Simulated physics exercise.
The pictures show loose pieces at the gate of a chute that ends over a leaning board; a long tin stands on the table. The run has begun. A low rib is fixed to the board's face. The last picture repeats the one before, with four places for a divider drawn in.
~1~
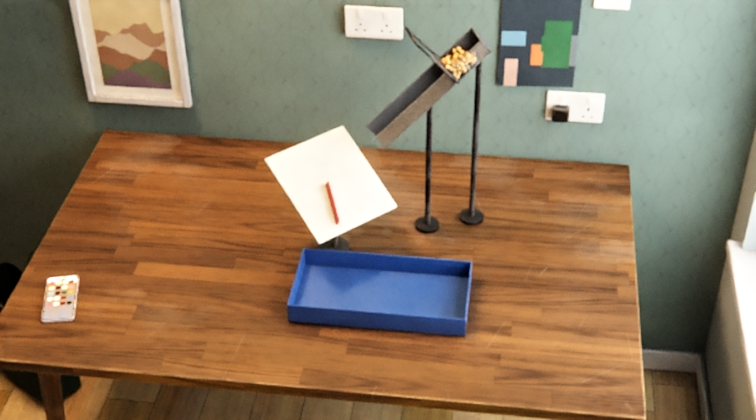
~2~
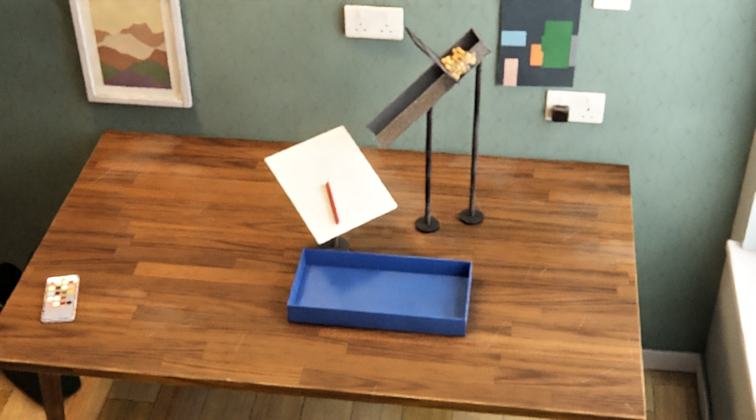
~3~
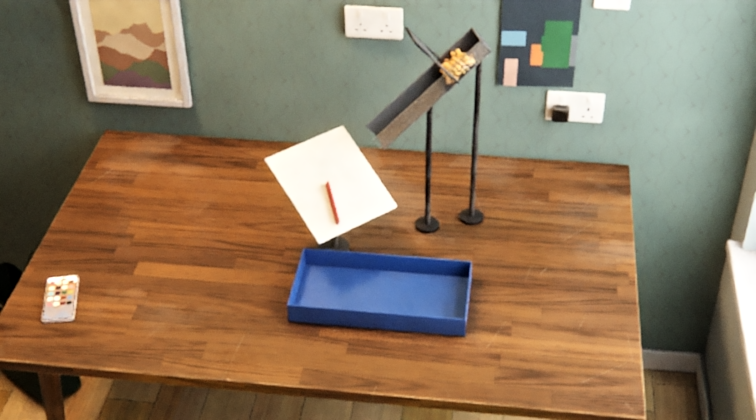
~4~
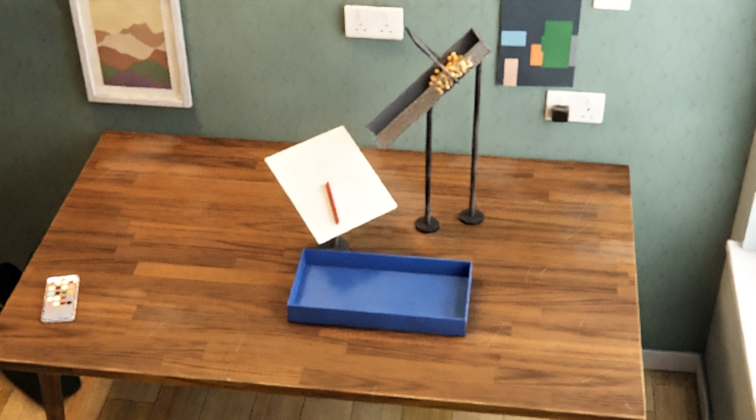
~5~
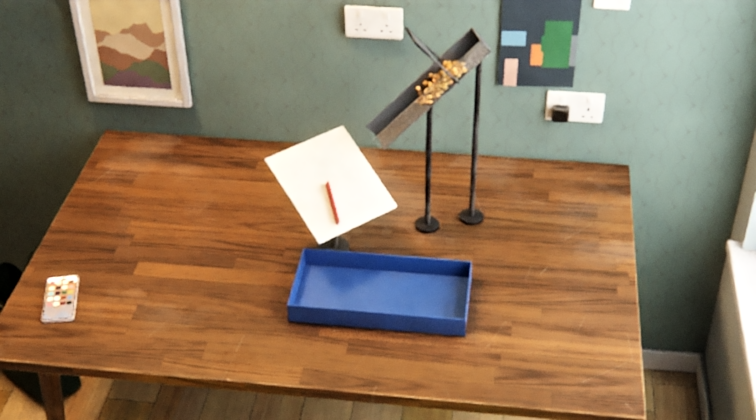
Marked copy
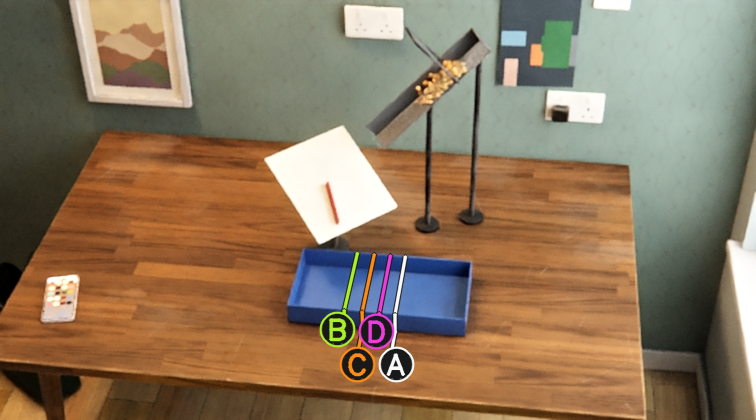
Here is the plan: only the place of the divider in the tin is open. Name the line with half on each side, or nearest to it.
C beats the others.
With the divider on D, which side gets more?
Left.
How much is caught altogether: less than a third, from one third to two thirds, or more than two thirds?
More than two thirds.
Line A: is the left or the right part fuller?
The left side.
On the marked copy, line A crosses the front rim at (395, 314); line B crosses the front rim at (344, 309); line C crosses the front rim at (362, 311); line D crosses the front rim at (379, 312).
With A, of what is caught, all on the left of the divider, none on the right.
With B, of what is caught, a small part on the left of the divider, most on the right.
With C, of what is caught, about half on the left of the divider, about half on the right.
With D, of what is caught, most on the left of the divider, a small part on the right.
